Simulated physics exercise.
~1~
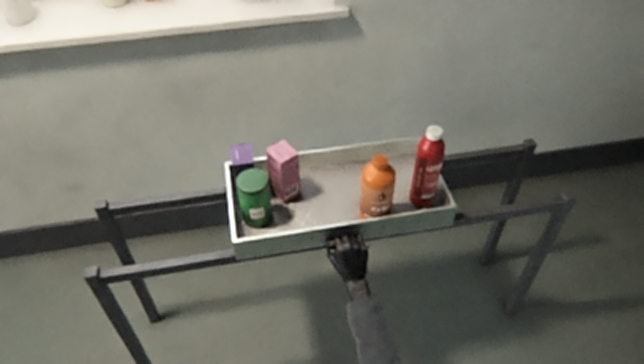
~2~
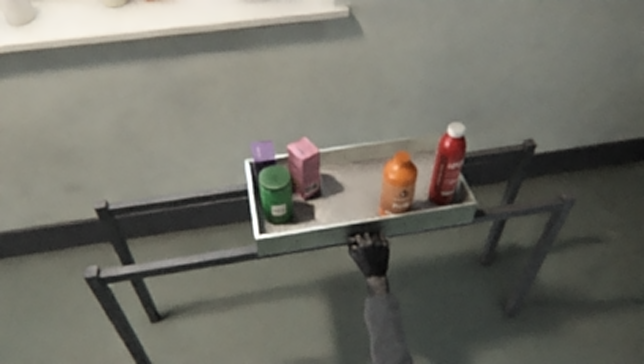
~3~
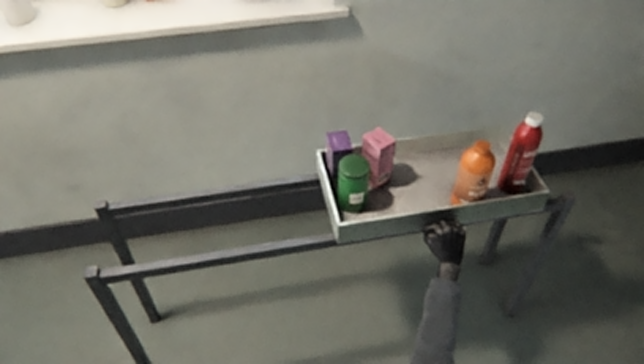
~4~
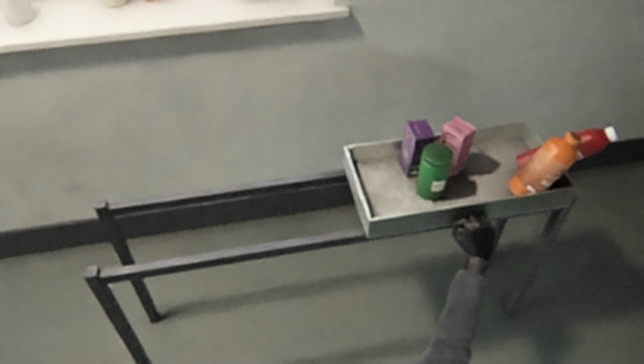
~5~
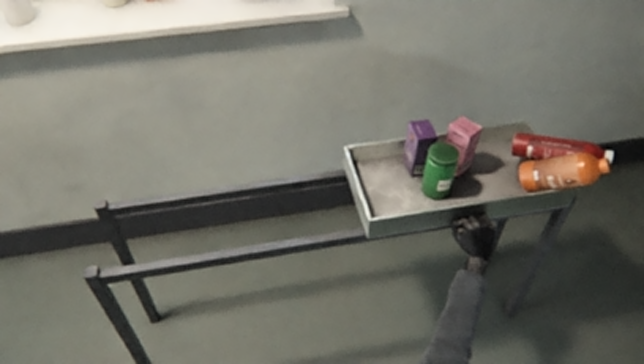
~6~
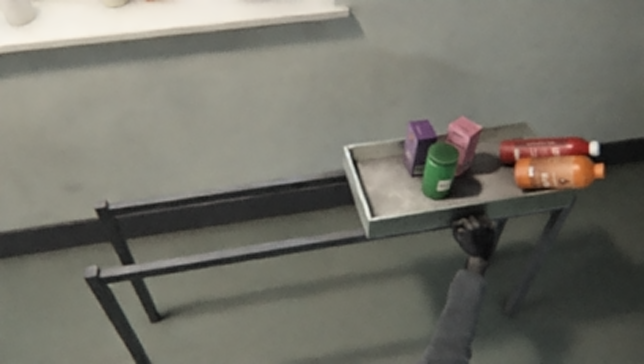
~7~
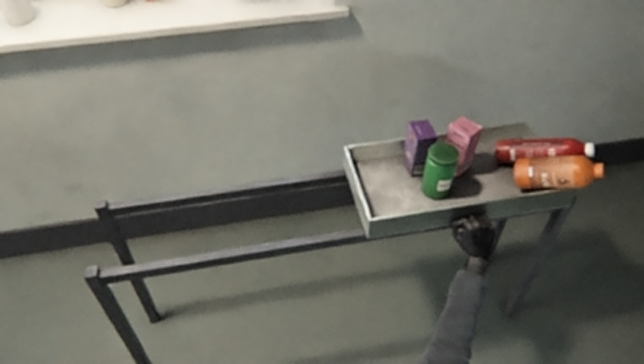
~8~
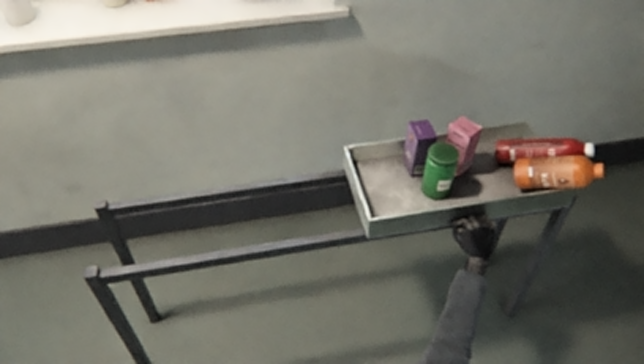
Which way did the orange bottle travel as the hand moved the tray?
The orange bottle travelled to the right along with the tray, and it ended up lying on its side near the right end.
